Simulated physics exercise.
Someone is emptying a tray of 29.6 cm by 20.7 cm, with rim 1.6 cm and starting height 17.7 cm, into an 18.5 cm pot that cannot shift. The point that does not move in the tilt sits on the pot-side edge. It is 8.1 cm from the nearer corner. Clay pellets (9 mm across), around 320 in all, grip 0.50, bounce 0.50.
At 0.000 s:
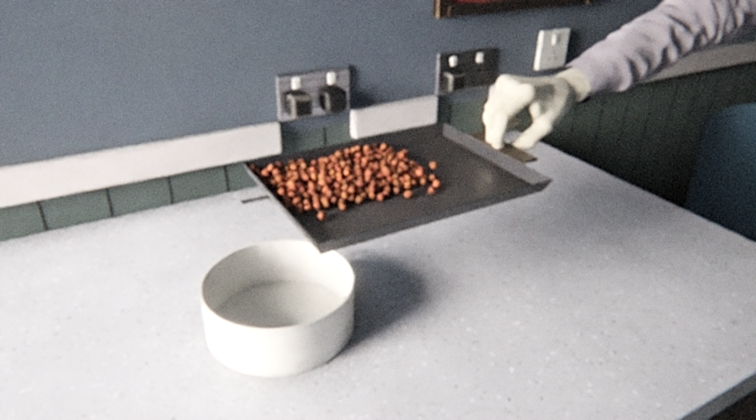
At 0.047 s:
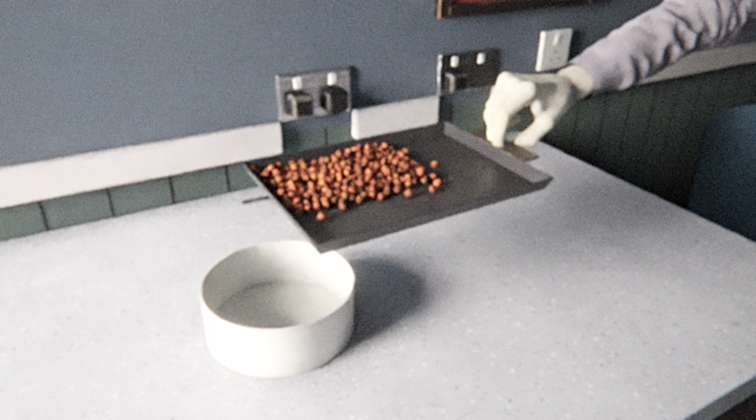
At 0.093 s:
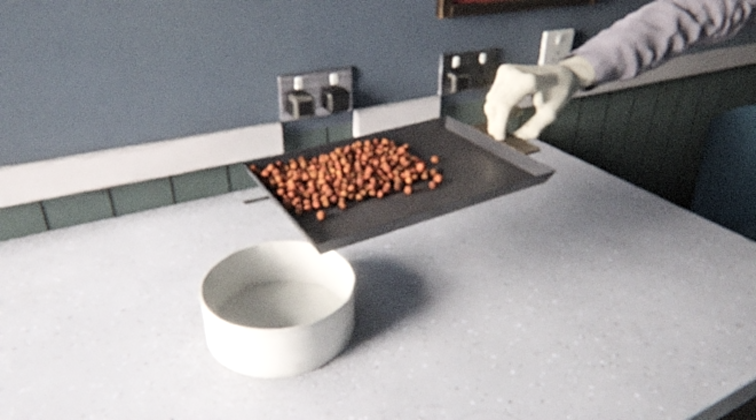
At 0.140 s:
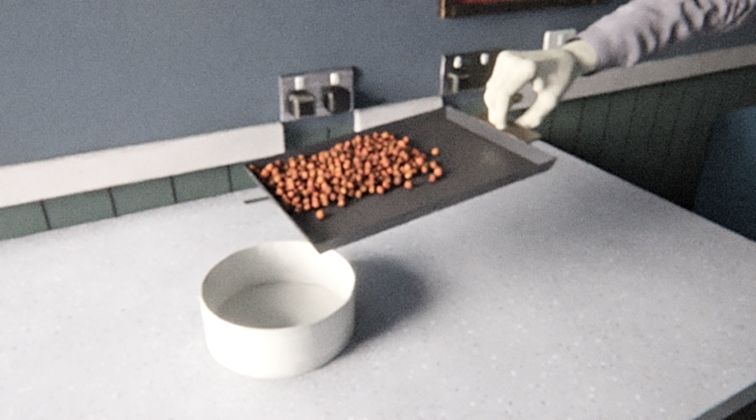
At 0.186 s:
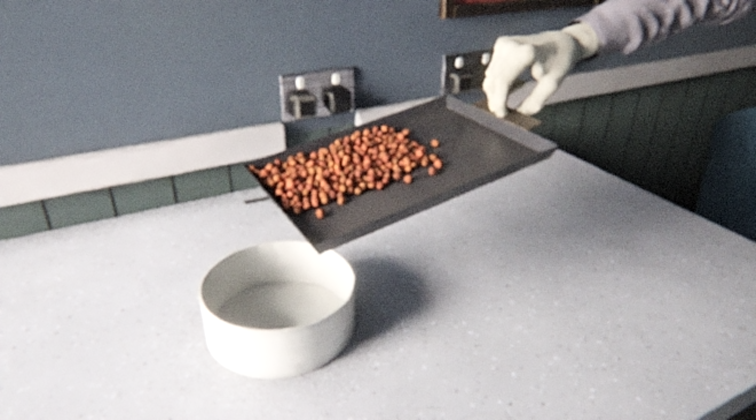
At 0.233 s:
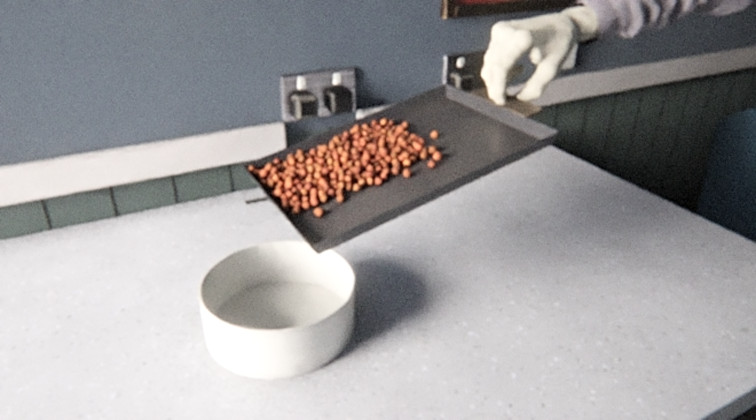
A gloved hand raises the right side of a dark tray of reddish-brown pellets beside a white pot.
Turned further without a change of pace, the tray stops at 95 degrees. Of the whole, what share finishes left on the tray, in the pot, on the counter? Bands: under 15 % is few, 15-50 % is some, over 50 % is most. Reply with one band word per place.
Tray few, pot most, counter some.
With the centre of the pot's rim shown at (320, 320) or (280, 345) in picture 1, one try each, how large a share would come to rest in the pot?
Try one: ~ 35 %; try two: ~ 40 %.
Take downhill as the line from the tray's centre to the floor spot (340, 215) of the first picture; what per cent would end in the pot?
I'd say close to 35 %.
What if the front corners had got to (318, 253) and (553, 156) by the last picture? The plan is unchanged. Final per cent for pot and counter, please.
Pot 10 % / counter 90 %.
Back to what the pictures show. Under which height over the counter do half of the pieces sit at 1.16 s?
About 20 centimetres.
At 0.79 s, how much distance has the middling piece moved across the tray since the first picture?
Displacement on the tray: Roughly 4 cm.
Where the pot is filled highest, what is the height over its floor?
It stands at some 2.5 cm.
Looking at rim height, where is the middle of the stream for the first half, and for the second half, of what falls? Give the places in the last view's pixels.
At roughly (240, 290) first, later on at (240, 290).
Then, at 0.79 s, tilt 52 degrees; the tray holds 100 %, the pot 0 %.
After 1.16 s, tilt 78 degrees; the tray holds 90 %, the pot 5 %.
After 1.62 s, tilt 95 degrees; the tray holds 0 %, the pot 65 %.
By 2.2 s all is still; tray 0 %, pot 65 %, counter 35 %.
